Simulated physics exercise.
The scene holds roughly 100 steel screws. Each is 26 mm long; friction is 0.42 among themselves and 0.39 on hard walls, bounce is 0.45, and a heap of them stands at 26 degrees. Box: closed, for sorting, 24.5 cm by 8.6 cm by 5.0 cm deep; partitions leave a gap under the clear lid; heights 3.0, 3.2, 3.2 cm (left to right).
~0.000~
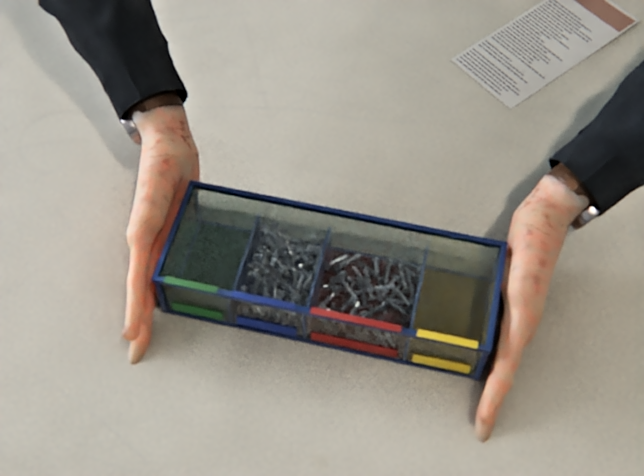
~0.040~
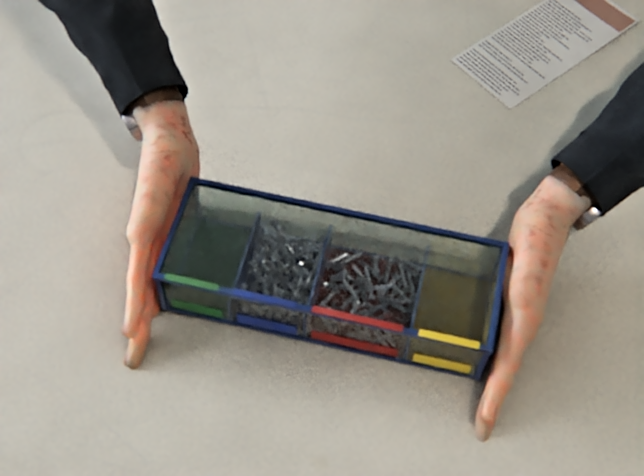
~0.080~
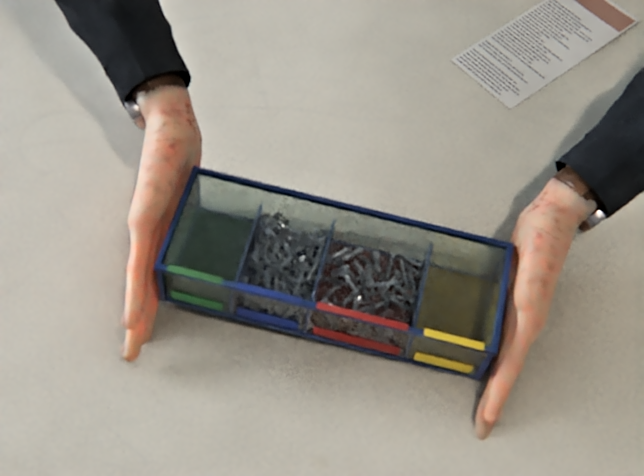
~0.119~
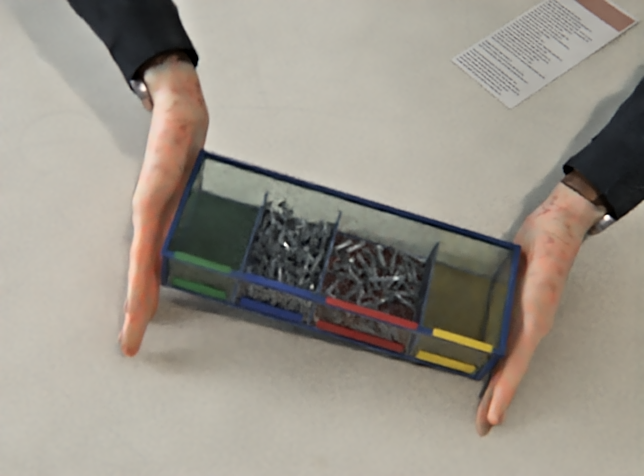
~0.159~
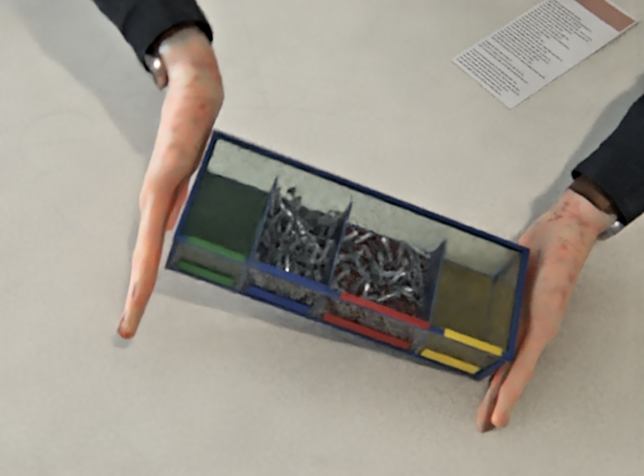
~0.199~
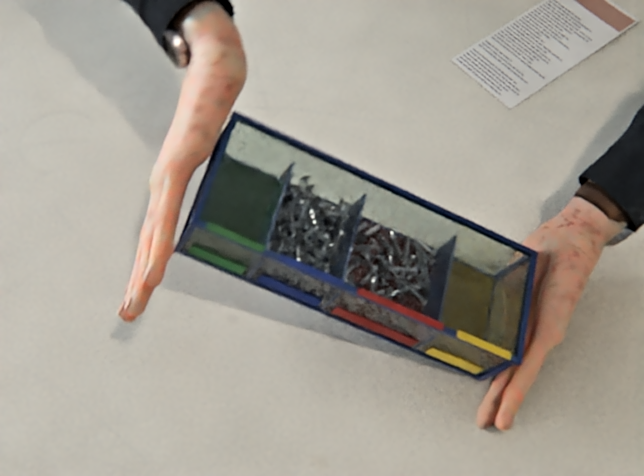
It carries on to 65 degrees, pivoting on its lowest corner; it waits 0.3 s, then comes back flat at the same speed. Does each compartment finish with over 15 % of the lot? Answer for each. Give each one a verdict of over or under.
Red - over; blue - over; green - under; yellow - under.
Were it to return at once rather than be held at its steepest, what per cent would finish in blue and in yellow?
You'd end up with blue at 50 per cent and yellow at 5 per cent.
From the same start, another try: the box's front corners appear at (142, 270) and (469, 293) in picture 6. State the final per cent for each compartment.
Per cent by compartment: Red 40, blue 60, green 0, yellow 0.
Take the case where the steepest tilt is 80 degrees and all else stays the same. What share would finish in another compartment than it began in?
About 20 per cent.
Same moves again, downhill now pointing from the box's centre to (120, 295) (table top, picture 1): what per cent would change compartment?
Something like 10 in a hundred.
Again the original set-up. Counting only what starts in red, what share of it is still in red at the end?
Something like 90 in a hundred.
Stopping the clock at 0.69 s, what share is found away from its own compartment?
Estimate: Some 5 %.
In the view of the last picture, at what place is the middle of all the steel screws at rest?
Estimated resting centre: Around (370, 305).
Then, at 0.69 s, tilt 65 degrees; red 40 %, blue 55 %, yellow 5 %.
Then, at 1.02 s, tilt 36 degrees; red 50 %, blue 45 %, yellow 5 %.
After 1.44 s, tilt 0 degrees; red 50 %, blue 45 %, yellow 5 %.
By 1.7 s all is still; red 50 %, blue 45 %, green 0 %, yellow 5 %.
